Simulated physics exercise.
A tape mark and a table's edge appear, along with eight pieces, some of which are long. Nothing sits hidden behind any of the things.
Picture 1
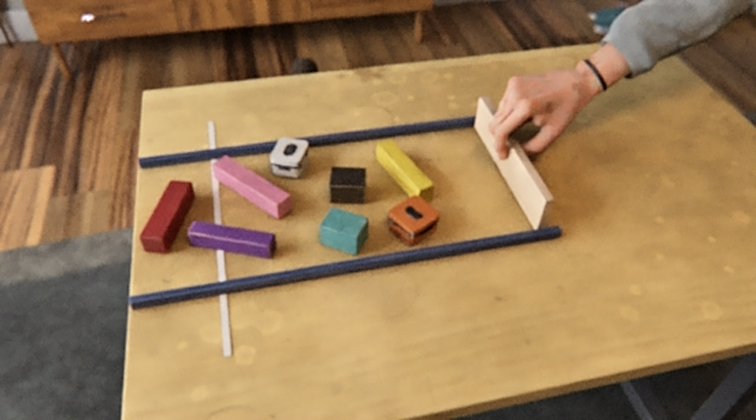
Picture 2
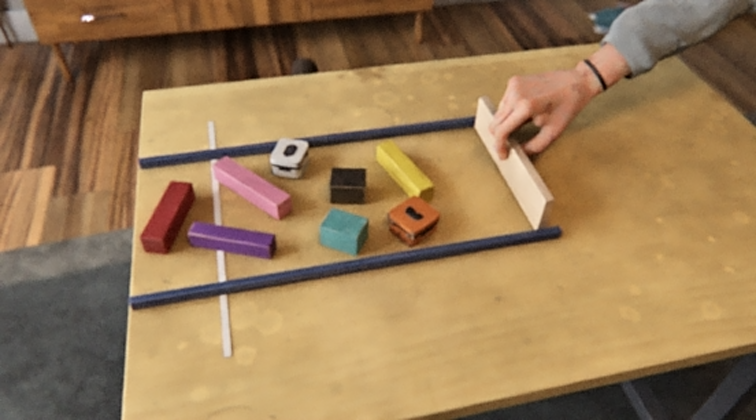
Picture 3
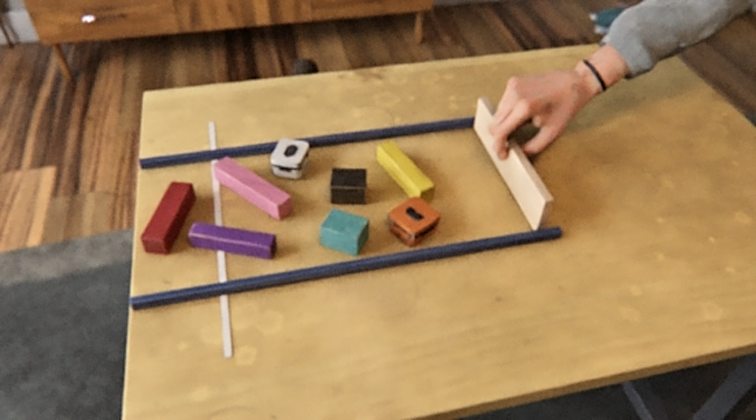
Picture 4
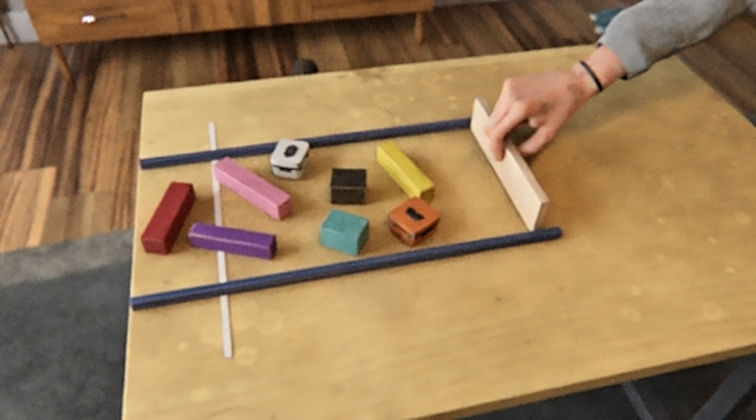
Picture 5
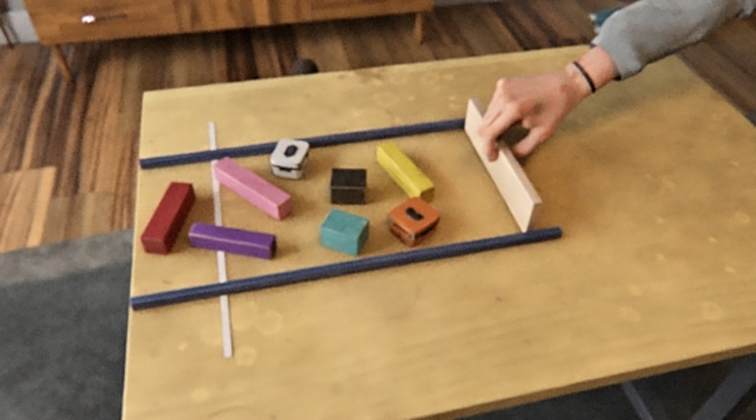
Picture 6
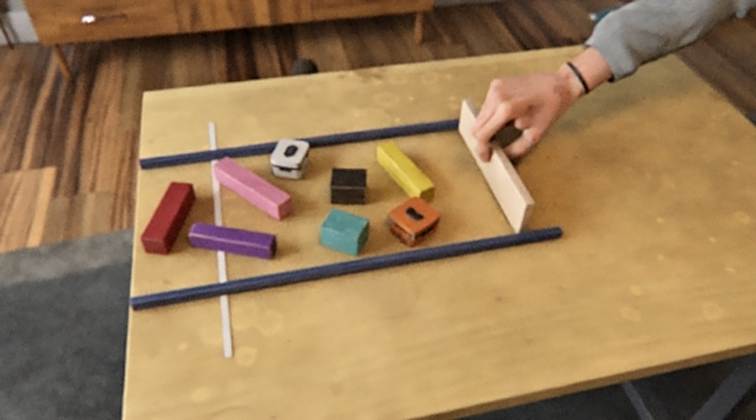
On a wooden table, a hand slides a board slightly left toward scattered coloured blocks.
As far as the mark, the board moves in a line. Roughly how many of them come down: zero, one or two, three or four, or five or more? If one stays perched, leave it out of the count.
One or two.
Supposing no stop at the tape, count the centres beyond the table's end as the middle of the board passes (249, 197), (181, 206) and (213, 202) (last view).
Per position: 0 / 4 / 2.
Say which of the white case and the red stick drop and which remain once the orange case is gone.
The white case is still there, the red stick is gone.
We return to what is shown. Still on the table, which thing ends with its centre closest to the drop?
Going by centres, it is the pink bar.
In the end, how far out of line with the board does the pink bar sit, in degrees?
Angle: Roughly 5 degrees.
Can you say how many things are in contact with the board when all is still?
The number is 2.
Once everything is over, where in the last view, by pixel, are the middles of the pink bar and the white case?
In the last picture the pink bar sits around (150, 201) and the white case around (181, 172).
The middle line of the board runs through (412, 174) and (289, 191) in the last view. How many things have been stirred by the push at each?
The count is 2 at the first point and 8 at the second.
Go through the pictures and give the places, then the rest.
Red stick (169, 216); purple stick (233, 240); pink bar (252, 186); board (510, 159); tape (218, 217), in the first frame.
Purple stick (233, 240); yellow stick (404, 172), in the second frame.
Pink bar (252, 188); turquoise block (345, 232), in the third frame.
Red stick (170, 217); board (506, 161), in the fourth frame.
Purple stick (233, 241); orange case (414, 223), in the fifth frame.
Red stick (170, 217); purple stick (233, 241); pink bar (252, 188); board (493, 162); tape (218, 218), in the sixth frame.
Soon after, none off yet; red stick at rest near (170, 217); purple stick at rest near (233, 241); pink bar at rest near (252, 188).
After that, none off yet; red stick at rest near (170, 217); purple stick moving near (225, 242); pink bar moving near (246, 188).
And then, none off yet; red stick displaced a little near (153, 213); purple stick displaced about its own width near (170, 256); pink bar displaced a little near (197, 196).
In the end, the number that fall off is one or two; gone, purple stick and red stick.
